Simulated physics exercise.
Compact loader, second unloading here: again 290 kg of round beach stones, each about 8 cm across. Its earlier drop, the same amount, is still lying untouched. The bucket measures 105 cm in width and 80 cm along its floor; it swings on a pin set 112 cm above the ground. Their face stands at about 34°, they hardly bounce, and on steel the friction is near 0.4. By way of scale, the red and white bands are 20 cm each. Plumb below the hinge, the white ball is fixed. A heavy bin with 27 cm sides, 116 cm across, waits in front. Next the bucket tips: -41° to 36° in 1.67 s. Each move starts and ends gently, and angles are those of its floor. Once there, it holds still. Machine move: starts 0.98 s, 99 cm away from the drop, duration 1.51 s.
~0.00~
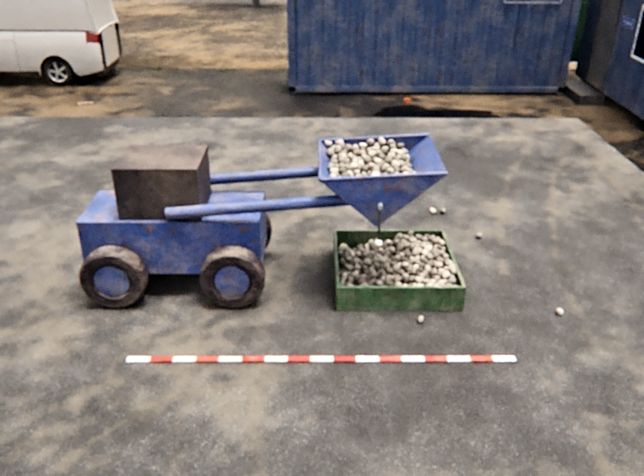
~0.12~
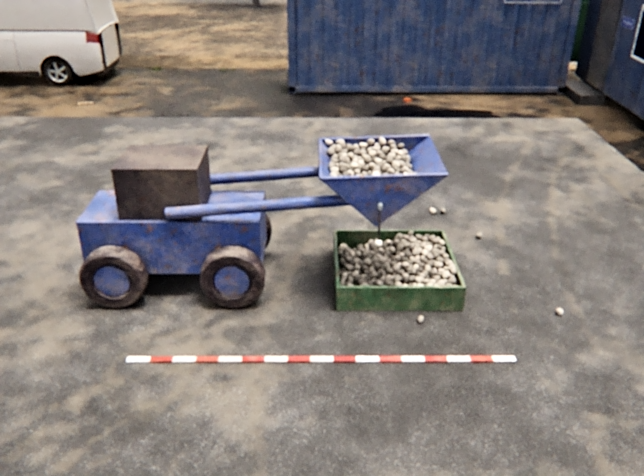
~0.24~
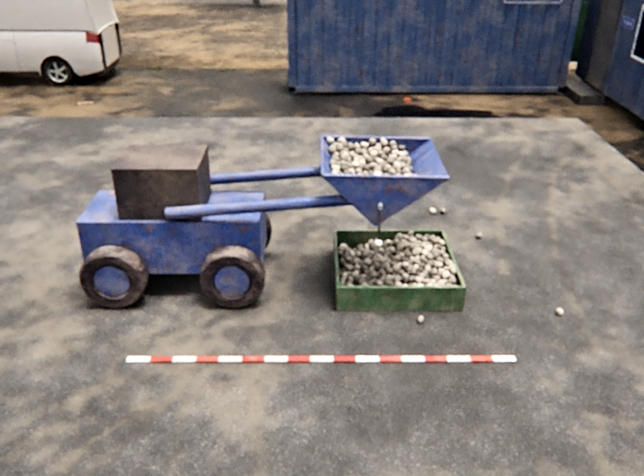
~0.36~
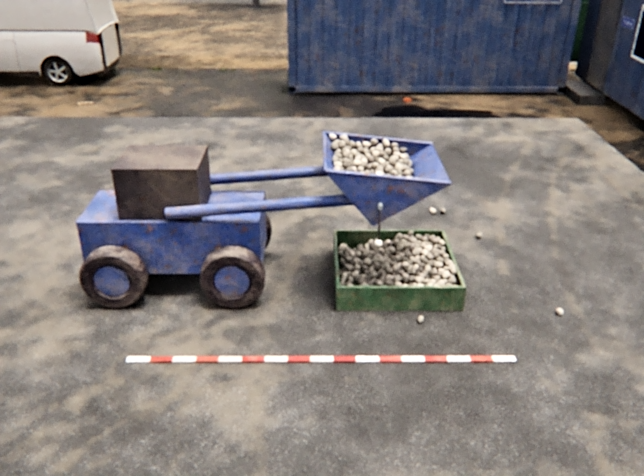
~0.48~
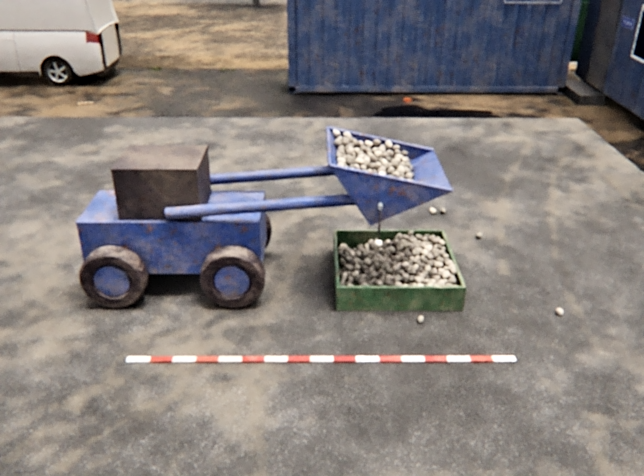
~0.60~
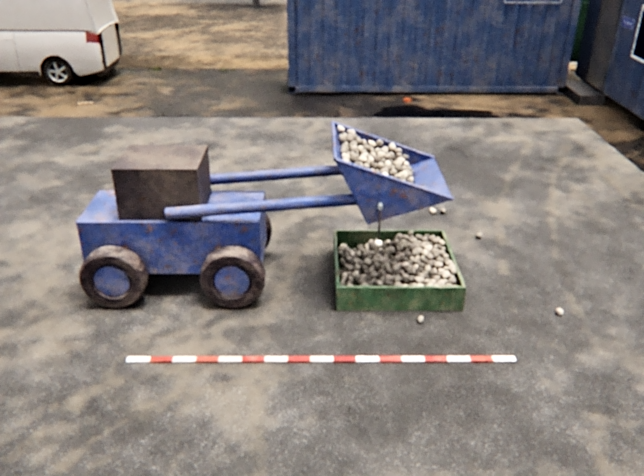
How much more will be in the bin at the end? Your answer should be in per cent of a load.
Roughly 88 per cent of a load more.
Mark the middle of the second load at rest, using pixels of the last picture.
In the last view, about pixel (398, 257).
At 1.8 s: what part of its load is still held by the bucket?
15 %.
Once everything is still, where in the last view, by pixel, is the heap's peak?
The top of the heap sits near (421, 249).
After 1.2 s the floor is at 24°; in per cent of one load, 98 in the bucket, 101 in the bin, 1 beside or beyond the bin; the foremost stones are at (458, 246).
After 1.8 s the floor is at 36°; in per cent of one load, 16 in the bucket, 178 in the bin, 6 beside or beyond the bin; the foremost stones are at (470, 252).
After 2.9 s the floor is at 36°; in per cent of one load, 0 in the bucket, 187 in the bin, 13 beside or beyond the bin; the foremost stones are at (510, 285).
After 5.5 s the floor is at 36°; in per cent of one load, 0 in the bucket, 187 in the bin, 13 beside or beyond the bin; the foremost stones are at (510, 285). Net gain in the bin, 88.
